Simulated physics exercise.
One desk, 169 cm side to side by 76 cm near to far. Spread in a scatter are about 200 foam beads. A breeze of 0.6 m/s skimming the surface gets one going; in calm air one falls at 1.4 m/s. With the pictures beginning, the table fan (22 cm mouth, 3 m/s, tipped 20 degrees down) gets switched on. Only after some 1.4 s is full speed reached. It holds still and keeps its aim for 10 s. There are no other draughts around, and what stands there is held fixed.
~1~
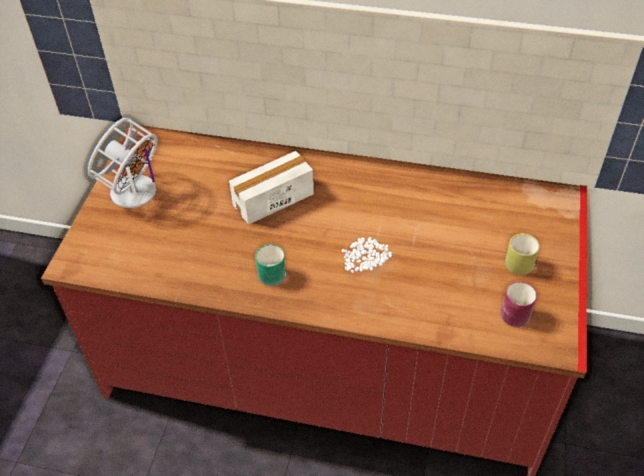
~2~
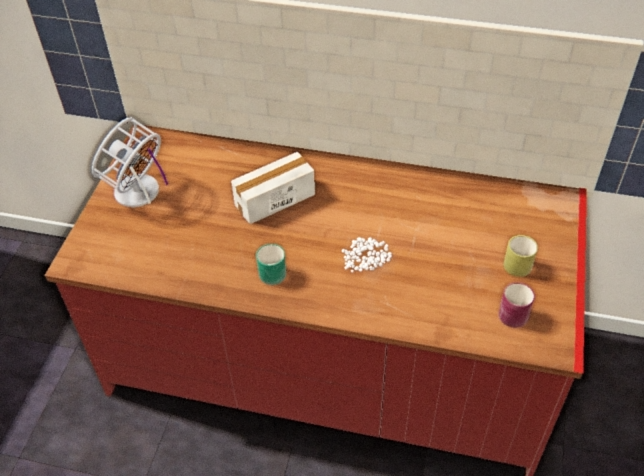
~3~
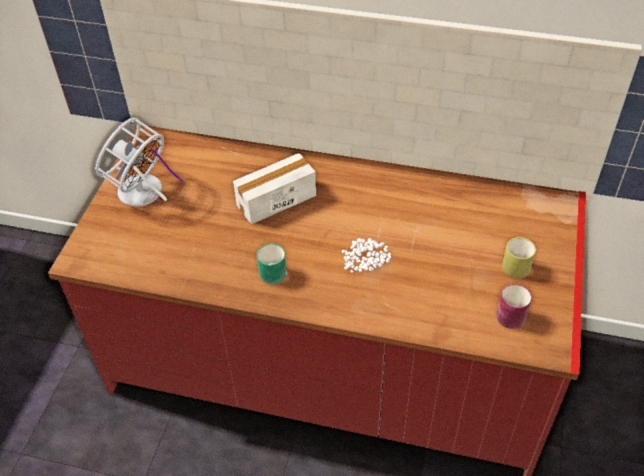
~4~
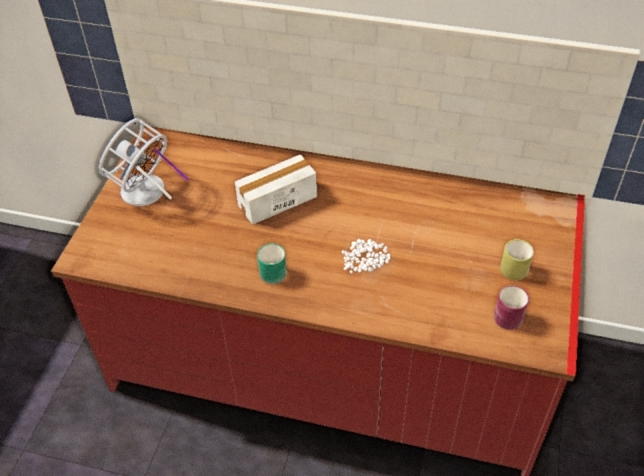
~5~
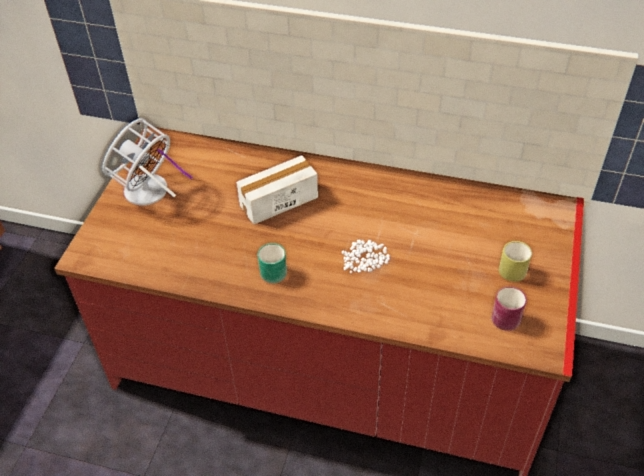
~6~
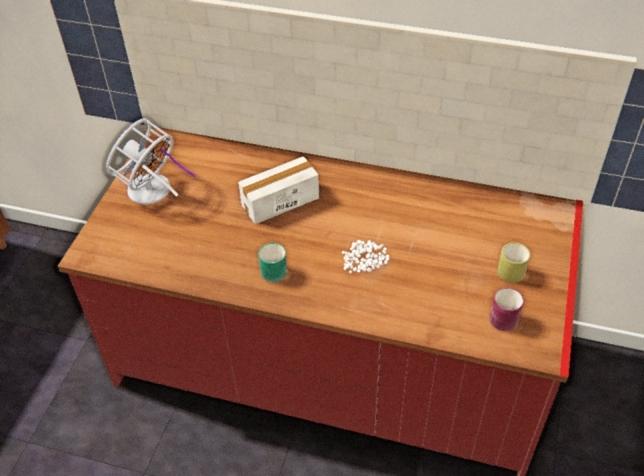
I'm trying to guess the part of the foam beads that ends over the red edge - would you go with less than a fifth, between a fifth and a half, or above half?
The share beyond that edge will come out larger than half.
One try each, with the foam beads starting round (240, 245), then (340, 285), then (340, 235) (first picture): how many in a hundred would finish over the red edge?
In turn: 40 per cent, 25 per cent, 80 per cent.
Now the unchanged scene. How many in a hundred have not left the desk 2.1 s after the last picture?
Around 70 percent remain.
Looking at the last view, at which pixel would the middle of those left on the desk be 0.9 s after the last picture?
Their middle sits roughly at (468, 259) in the last view.
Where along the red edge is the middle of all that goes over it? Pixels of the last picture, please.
Median crossing, approx. (580, 241).
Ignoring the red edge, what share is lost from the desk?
About 10 per cent of them.
Then, 0.9 s after the last picture the count stands so, 7 % are over the red edge; the middle of those still in play is near (473, 258).
Then, 2.1 s after the last picture the count stands so, 15 % are over the red edge; the middle of those still in play is near (531, 238).
Then, 4.4 s after the last picture the count stands so, 86 % are over the red edge.
Then, 8.9 s after the last picture, at the end, 89 % are over the red edge.
